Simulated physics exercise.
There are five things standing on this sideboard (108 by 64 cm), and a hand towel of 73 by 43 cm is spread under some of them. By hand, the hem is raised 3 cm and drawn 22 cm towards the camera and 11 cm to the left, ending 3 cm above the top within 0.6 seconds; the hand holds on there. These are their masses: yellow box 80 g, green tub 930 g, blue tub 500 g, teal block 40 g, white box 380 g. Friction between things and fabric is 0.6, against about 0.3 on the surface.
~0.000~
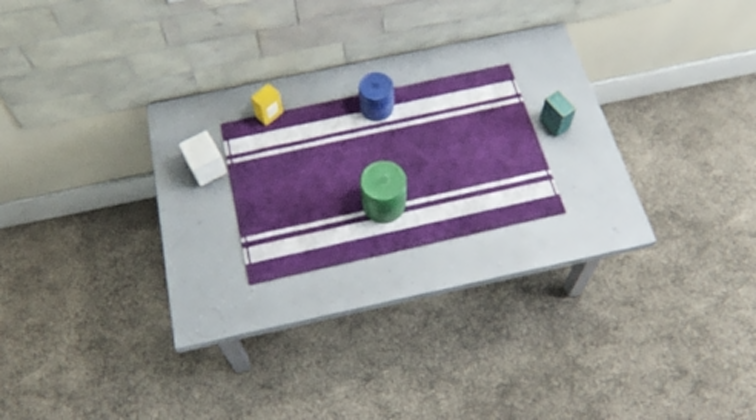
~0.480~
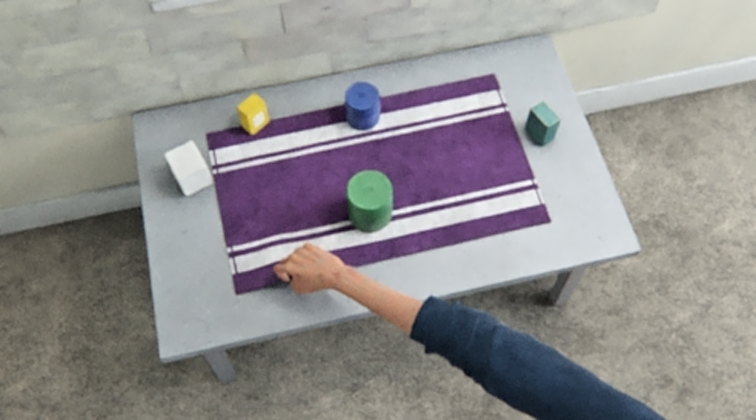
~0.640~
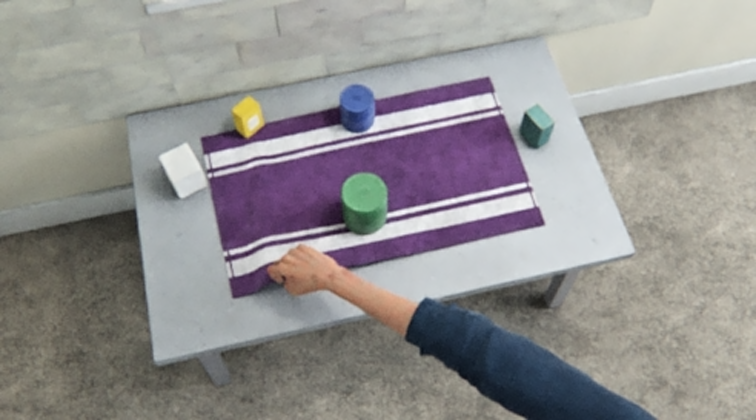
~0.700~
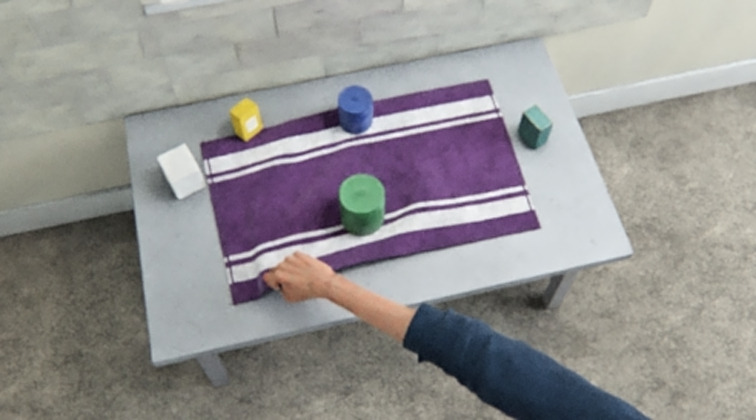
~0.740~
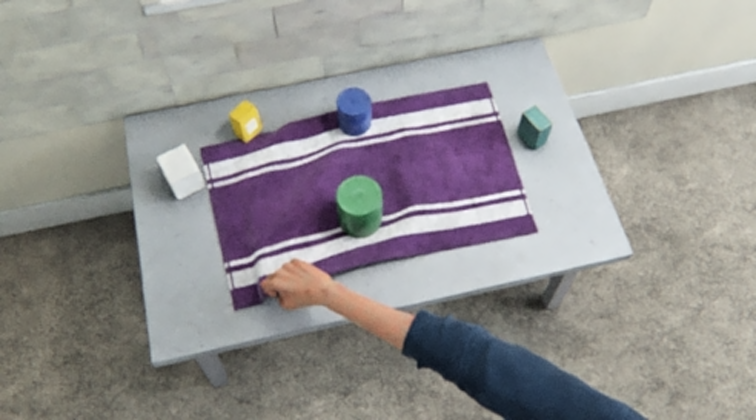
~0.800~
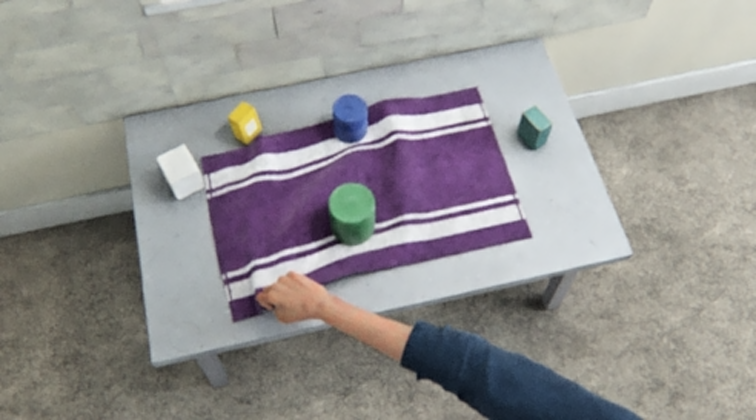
A hand in a dark blue sleeve reaches in from the lower right, grips the near edge of a purple and white towel and drags it slightly toward the viewer, wrinkling it, after the camera shifts a little. The green and blue tubs on it ride along, while the yellow box, white box and teal block stay put beside it. The grey sideboard stands on carpet against a pale wall, seen from above.
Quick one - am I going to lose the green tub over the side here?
No, it stays on top.
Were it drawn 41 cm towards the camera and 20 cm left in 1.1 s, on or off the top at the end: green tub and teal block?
So the green tub comes down, and the teal block does not fall.
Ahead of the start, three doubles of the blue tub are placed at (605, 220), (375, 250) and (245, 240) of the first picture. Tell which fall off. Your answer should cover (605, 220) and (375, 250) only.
The first one survives on top, and the other tips off.
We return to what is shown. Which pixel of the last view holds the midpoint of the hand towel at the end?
Its centre lands at about (308, 265).
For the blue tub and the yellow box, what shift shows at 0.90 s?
About: Blue tub 10 cm, yellow box 2 cm.
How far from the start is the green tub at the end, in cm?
Roughly green tub 25 cm.
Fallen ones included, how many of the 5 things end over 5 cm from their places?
Tally: 2.
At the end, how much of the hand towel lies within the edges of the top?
Roughly 80% of it.
By 0.9 s, 100 % of the hand towel is still over the top; green tub 10 cm off its start, blue tub 11 cm off its start, yellow box 2 cm off its start.
By 1.0 s, 95 % of the hand towel is still over the top; green tub 16 cm off its start, blue tub 20 cm off its start, yellow box 2 cm off its start.
By 1.1 s, 85 % of the hand towel is still over the top; green tub 22 cm off its start at (313, 278), blue tub 26 cm off its start at (289, 181), yellow box 2 cm off its start at (245, 115).
By 1.2 s, 80 % of the hand towel is still over the top; green tub 24 cm off its start, blue tub 28 cm off its start, yellow box 2 cm off its start.
By 2.8 s, 80 % of the hand towel is still over the top; green tub 24 cm off its start at (309, 288), blue tub 28 cm off its start at (282, 188), yellow box 2 cm off its start at (244, 114).
